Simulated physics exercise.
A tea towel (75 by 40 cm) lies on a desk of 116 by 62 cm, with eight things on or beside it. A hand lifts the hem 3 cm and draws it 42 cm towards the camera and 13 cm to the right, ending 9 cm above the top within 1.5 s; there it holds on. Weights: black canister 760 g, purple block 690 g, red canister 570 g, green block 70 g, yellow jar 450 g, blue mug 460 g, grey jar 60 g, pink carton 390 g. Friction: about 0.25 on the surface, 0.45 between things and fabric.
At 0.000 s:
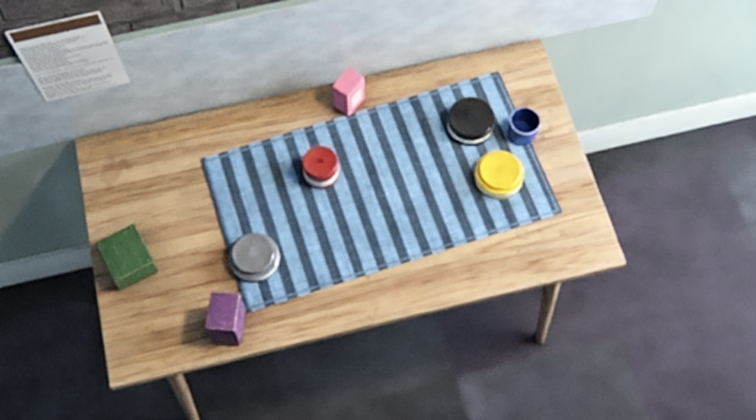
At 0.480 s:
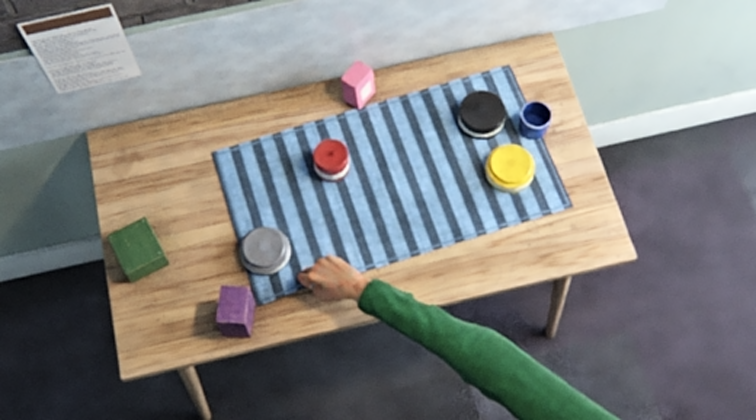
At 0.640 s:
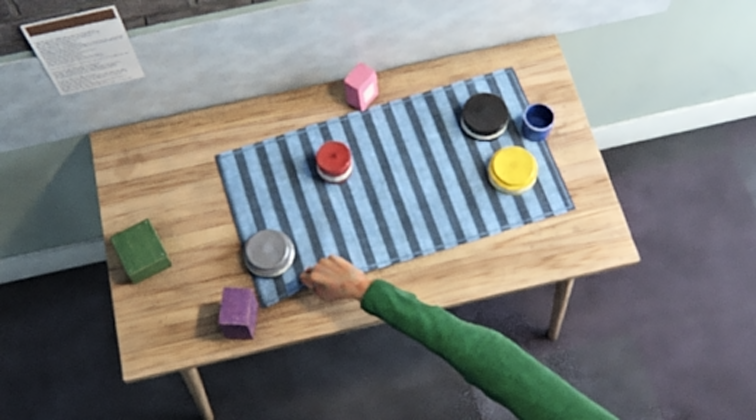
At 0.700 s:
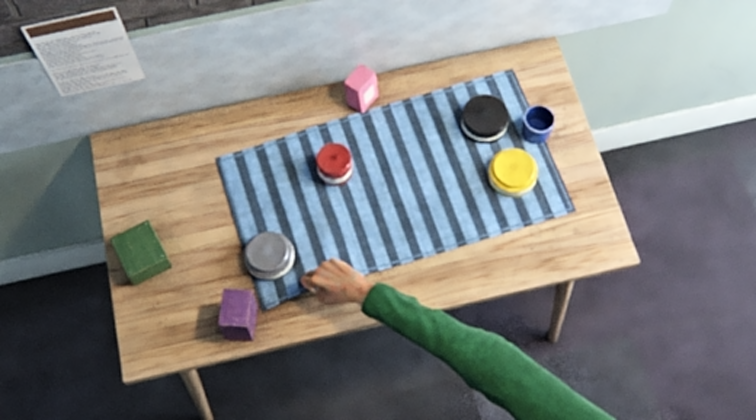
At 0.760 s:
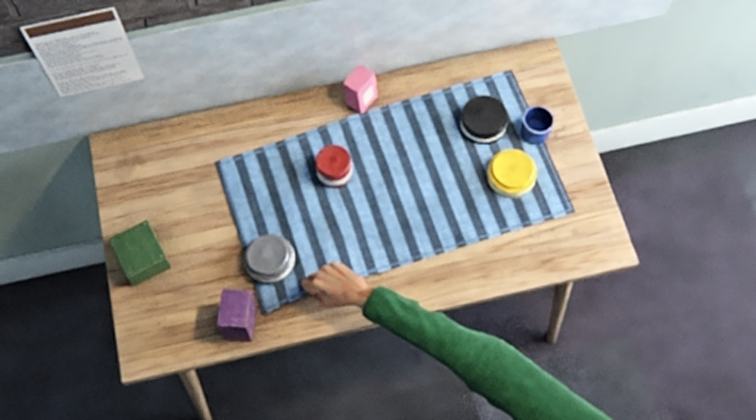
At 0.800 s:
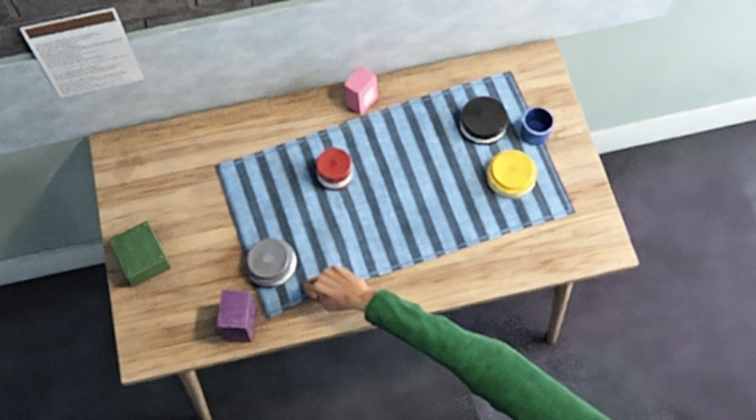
A hand in a green sleeve took hold of the near edge of a striped blue cloth on a wooden table and tugged it slightly towards the camera, the jars on it shifting along a little.
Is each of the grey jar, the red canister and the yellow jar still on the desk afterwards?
In order: The grey jar falls off; the red canister goes over the edge; the yellow jar remains up there.
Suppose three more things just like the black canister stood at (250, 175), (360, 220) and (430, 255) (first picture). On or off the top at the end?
In that order: Falls off, goes over, falls off.
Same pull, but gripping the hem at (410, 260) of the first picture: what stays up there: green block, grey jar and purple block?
In that case: Green block remains, grey jar falls off, purple block stays up.
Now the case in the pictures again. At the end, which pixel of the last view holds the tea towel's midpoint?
Around (417, 313).
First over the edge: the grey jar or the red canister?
First goes the grey one.
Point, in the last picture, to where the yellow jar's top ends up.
Around (503, 242).
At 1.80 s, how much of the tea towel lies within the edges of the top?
About 60 per cent.
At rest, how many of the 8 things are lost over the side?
That makes 2.
At 1.1 s, 95 % of the tea towel is still over the top; grey jar 15 cm off its start, red canister 10 cm off its start, yellow jar 1 cm off its start.
At 1.5 s, 85 % of the tea towel is still over the top; grey jar on its side, 30 cm off its start, red canister 24 cm off its start, yellow jar 6 cm off its start.
At 1.8 s, 60 % of the tea towel is still over the top; grey jar over the edge, red canister 38 cm off its start at (358, 319), yellow jar 14 cm off its start at (504, 223).
At 2.1 s, 45 % of the tea towel is still over the top; red canister over the edge, grey jar over the edge, yellow jar 18 cm off its start.
At 3.7 s, 45 % of the tea towel is still over the top; red canister over the edge, grey jar over the edge, yellow jar 18 cm off its start at (503, 242), black canister 27 cm off its start at (443, 214).
